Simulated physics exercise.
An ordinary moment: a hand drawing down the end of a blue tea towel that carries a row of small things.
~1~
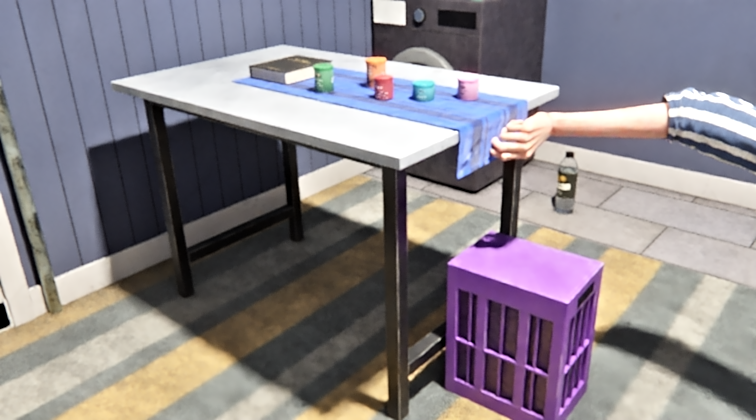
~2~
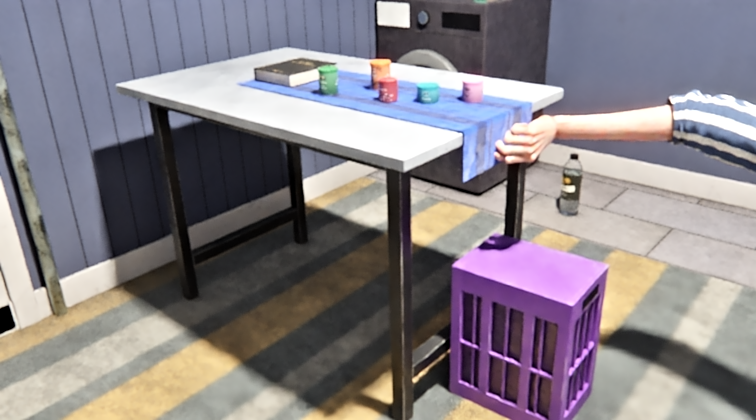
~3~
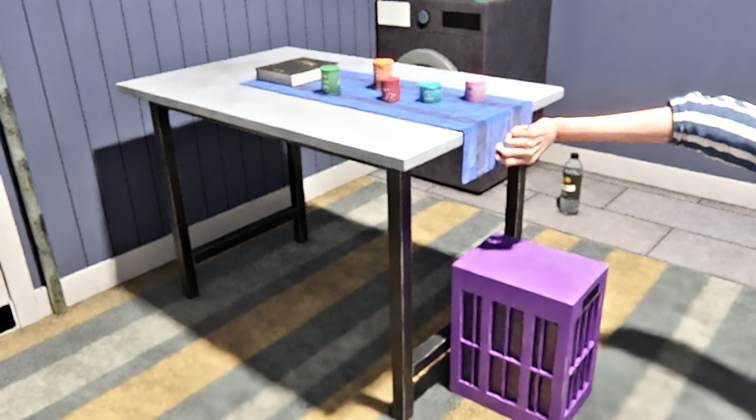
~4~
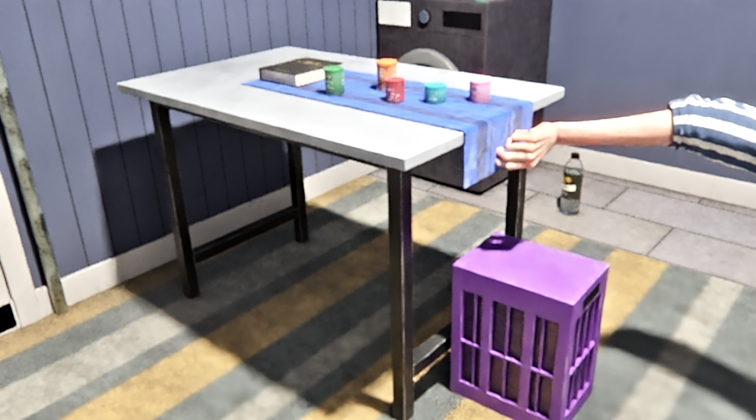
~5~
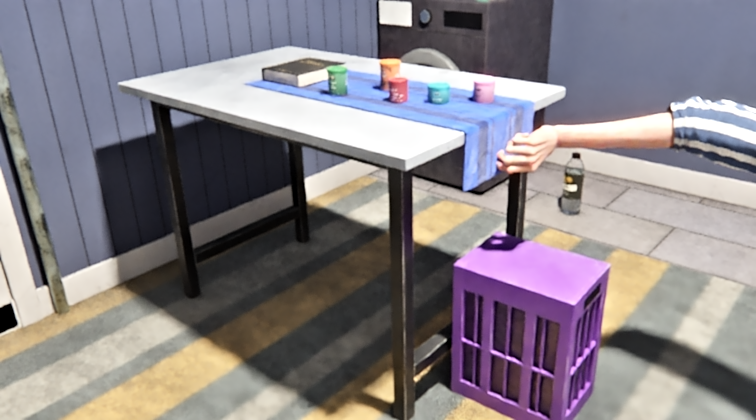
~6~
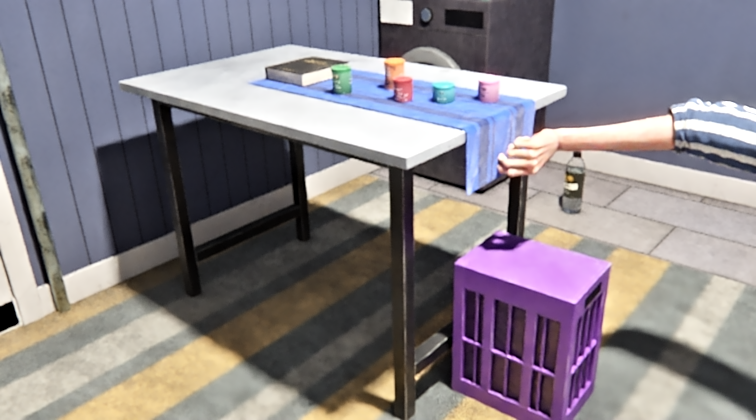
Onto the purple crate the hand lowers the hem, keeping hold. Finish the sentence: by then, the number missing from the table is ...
... two.
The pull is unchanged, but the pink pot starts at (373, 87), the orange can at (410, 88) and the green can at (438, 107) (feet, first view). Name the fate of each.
Of the three, the pink pot stays aloft, the orange can stays aloft and the green can ends off the top.
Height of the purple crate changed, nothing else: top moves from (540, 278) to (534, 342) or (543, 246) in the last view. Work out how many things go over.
In that case 4 and 1.
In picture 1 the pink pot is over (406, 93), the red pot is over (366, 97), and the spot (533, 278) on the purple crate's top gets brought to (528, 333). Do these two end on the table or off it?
The pink pot ends up off the top and the red pot ends up off the top.
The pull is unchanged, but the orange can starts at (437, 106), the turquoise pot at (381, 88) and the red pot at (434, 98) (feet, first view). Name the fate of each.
The orange can comes down, the turquoise pot remains up, the red pot goes over.
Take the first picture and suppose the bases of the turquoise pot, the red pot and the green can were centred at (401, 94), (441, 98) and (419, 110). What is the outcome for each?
Well, the turquoise pot is safe, the red pot is dislodged, and the green can is dislodged.
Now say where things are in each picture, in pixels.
The first picture shows hem (457, 179); pink pot (468, 77); turquoise pot (424, 82); red pot (384, 76); orange can (376, 59); green can (323, 66); top of the crate (533, 278).
The second picture shows hem (463, 182); pink pot (473, 79).
The third picture shows hem (462, 184); turquoise pot (431, 84).
The fourth picture shows hem (464, 189); red pot (395, 79); top of the crate (538, 280).
The fifth picture shows hem (463, 191); orange can (390, 61).
The sixth picture shows hem (467, 196); pink pot (489, 79); turquoise pot (444, 84); red pot (403, 78); orange can (394, 61); green can (341, 67).
Soon after, hem near (500, 197); all still up.
After that, hem near (499, 228); pink pot gone.
And then, hem on the crate; pink pot and turquoise pot gone.
In the end, hem on the crate; pink pot and turquoise pot gone. The answer is two.
